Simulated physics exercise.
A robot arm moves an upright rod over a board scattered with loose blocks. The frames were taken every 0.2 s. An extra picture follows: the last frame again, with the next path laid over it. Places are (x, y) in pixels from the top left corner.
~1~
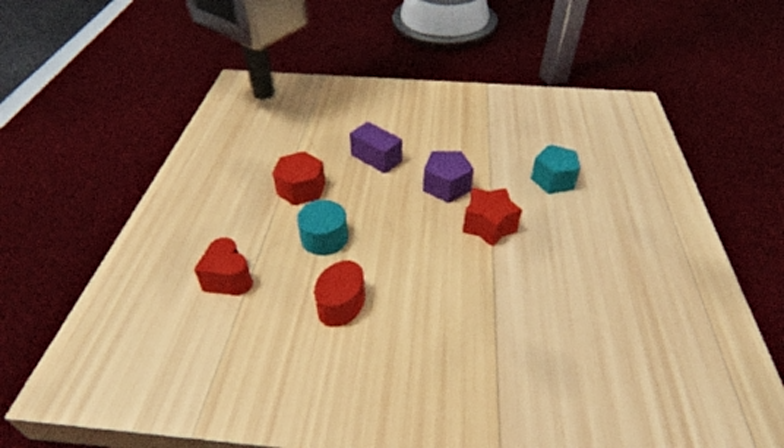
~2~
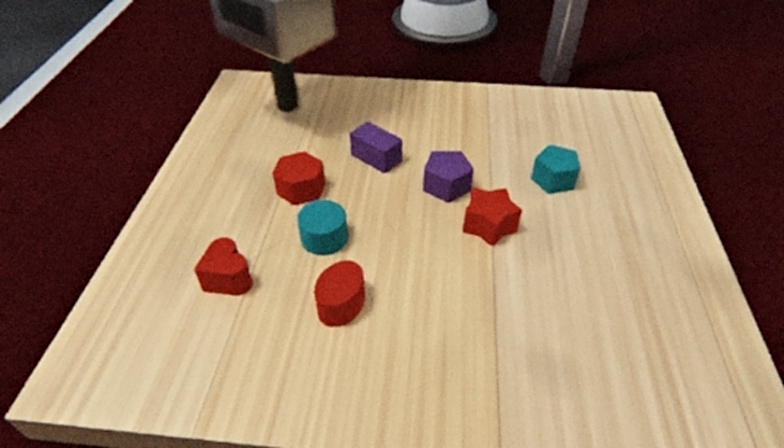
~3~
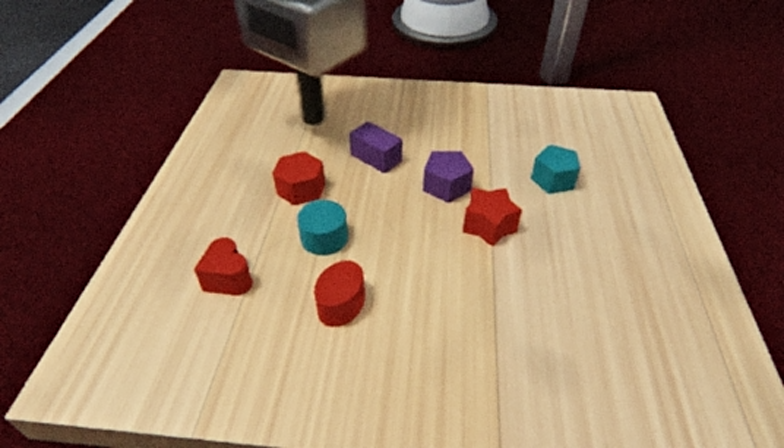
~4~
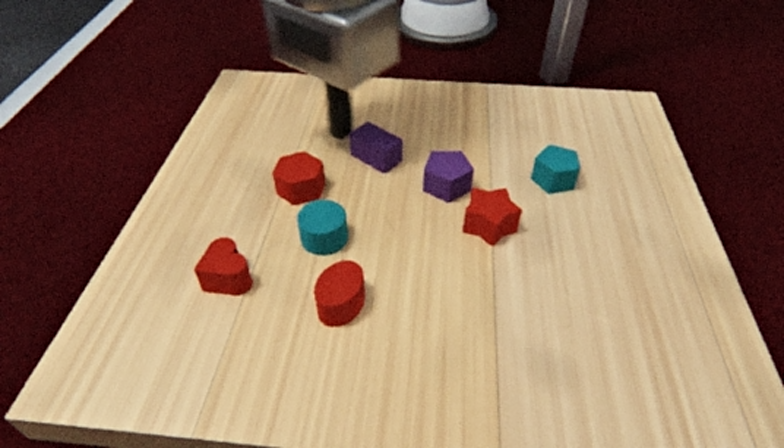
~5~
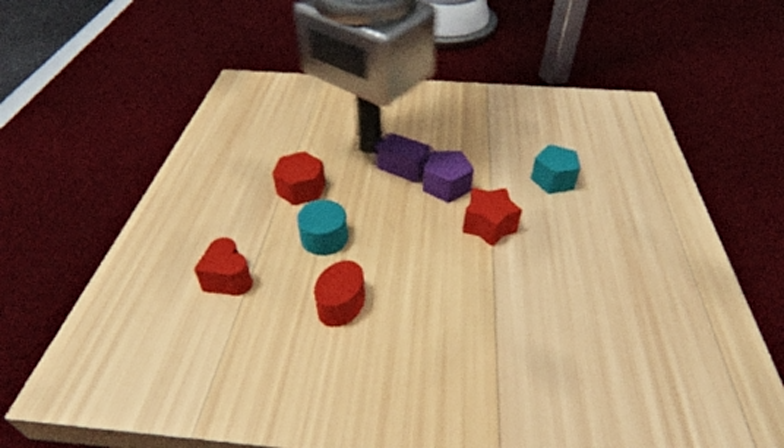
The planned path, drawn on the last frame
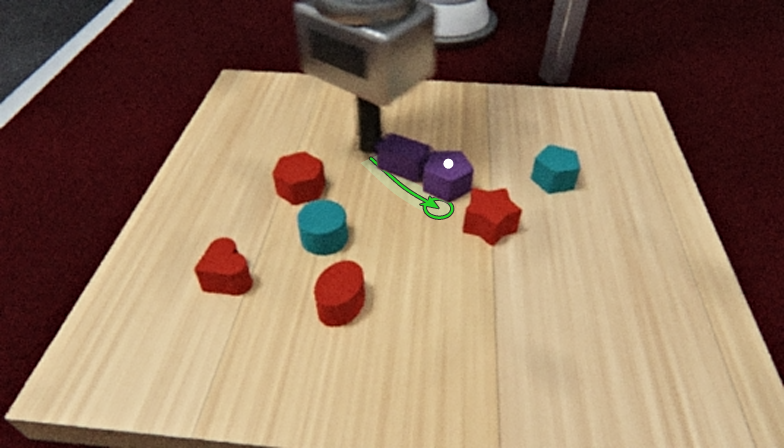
Robot arm moving its upright rod rightward across a wooden board of loose blocks, pushing the purple oblong beside the purple pentagon.
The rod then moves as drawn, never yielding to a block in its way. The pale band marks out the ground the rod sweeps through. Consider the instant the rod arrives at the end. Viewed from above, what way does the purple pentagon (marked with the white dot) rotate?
It swings round clockwise.
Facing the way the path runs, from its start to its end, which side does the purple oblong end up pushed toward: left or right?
Slides left.
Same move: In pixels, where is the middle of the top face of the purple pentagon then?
Around pixel (489, 171).
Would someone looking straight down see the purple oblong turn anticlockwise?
Yes - that is the case.
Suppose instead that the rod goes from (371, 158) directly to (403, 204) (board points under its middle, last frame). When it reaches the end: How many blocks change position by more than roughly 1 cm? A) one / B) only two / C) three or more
B (only two)
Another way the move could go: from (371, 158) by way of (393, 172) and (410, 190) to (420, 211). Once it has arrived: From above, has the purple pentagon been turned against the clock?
My answer is no.
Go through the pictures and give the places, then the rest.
In the first frame, rod tip at (264, 95); block tops, purple oblong at (376, 136); purple pentagon at (448, 164); red star block at (493, 203).
In the second frame, rod at (289, 107); blocks unchanged.
In the third frame, rod at (314, 119); blocks unchanged.
In the fourth frame, rod at (342, 133); blocks unchanged.
In the fifth frame, rod at (370, 147); purple oblong at (404, 146); purple pentagon at (448, 164); red star block at (493, 203).
Path on the board, from (371, 158) over (400, 184) to (439, 208); the dot is on the purple pentagon.
On the path given first. One third of the way, rod at (390, 164); purple oblong at (428, 156), turned 25° anticlockwise; purple pentagon at (476, 170), turned 10° clockwise.
Two thirds of the way, rod at (412, 182); purple oblong at (447, 159), turned 65° anticlockwise; purple pentagon at (488, 171), turned 35° clockwise.
At the end, rod at (439, 197); purple oblong at (452, 159), turned 75° anticlockwise; purple pentagon at (489, 171), turned 35° clockwise; red star block in place.
